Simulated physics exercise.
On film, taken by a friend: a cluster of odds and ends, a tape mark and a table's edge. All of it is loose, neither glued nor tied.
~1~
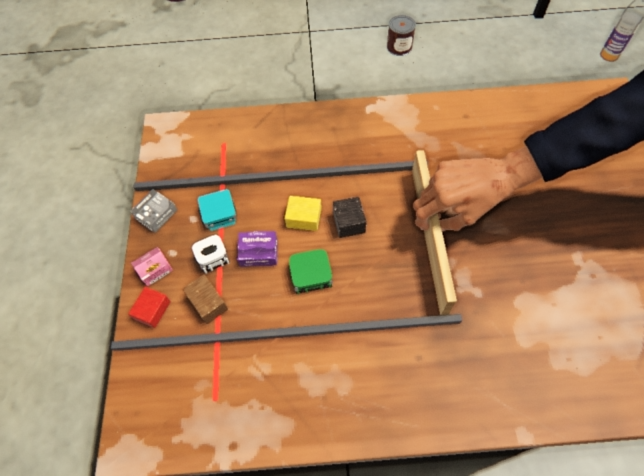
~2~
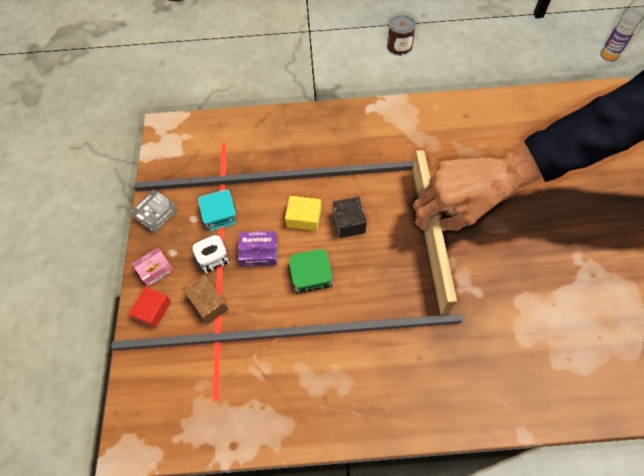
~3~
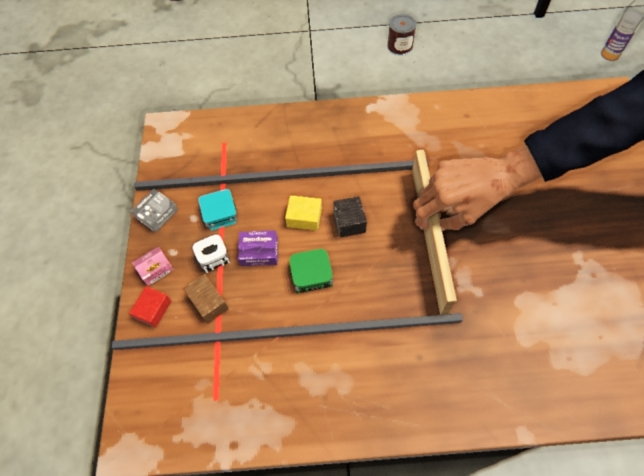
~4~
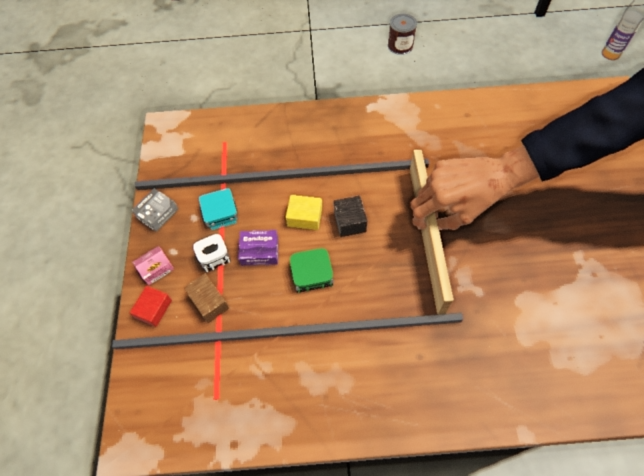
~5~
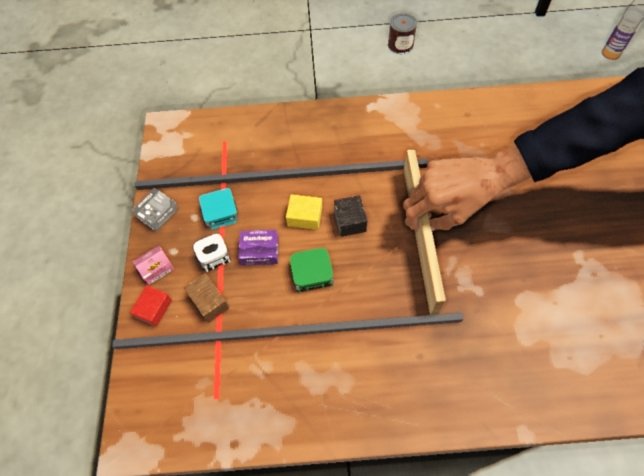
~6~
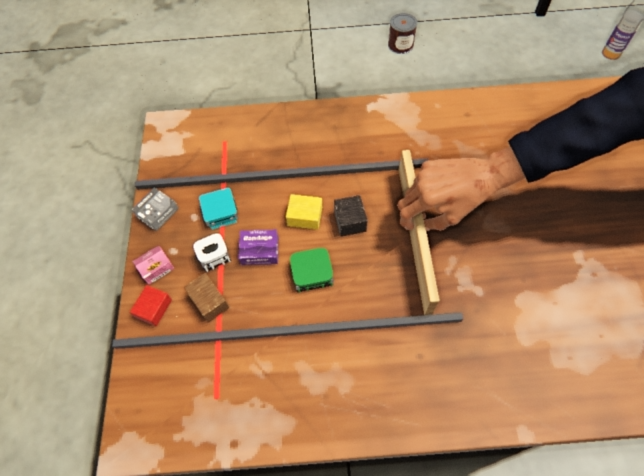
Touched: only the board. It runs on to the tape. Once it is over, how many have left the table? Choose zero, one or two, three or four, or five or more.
One or two of them have left the table.
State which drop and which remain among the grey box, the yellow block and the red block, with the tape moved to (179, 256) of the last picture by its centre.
Grey box goes off, yellow block stays put, red block stays put.
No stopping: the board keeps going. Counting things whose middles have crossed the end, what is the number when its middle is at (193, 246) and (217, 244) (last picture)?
The counts: 3 and 1.
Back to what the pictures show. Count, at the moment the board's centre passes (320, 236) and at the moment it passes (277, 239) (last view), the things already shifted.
I count 3 first and 6 after.
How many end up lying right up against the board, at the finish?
The answer is 2.
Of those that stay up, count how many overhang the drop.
Count of overhanging things: 2.
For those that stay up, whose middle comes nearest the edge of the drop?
That's the pink box.
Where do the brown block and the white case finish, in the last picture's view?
(183, 309), and the other (137, 245).
Early on, none off yet; grey box at rest near (156, 209); pink box at rest near (154, 265); red block at rest near (151, 306).
Finally, the number that fall off is one or two; lost, grey box.
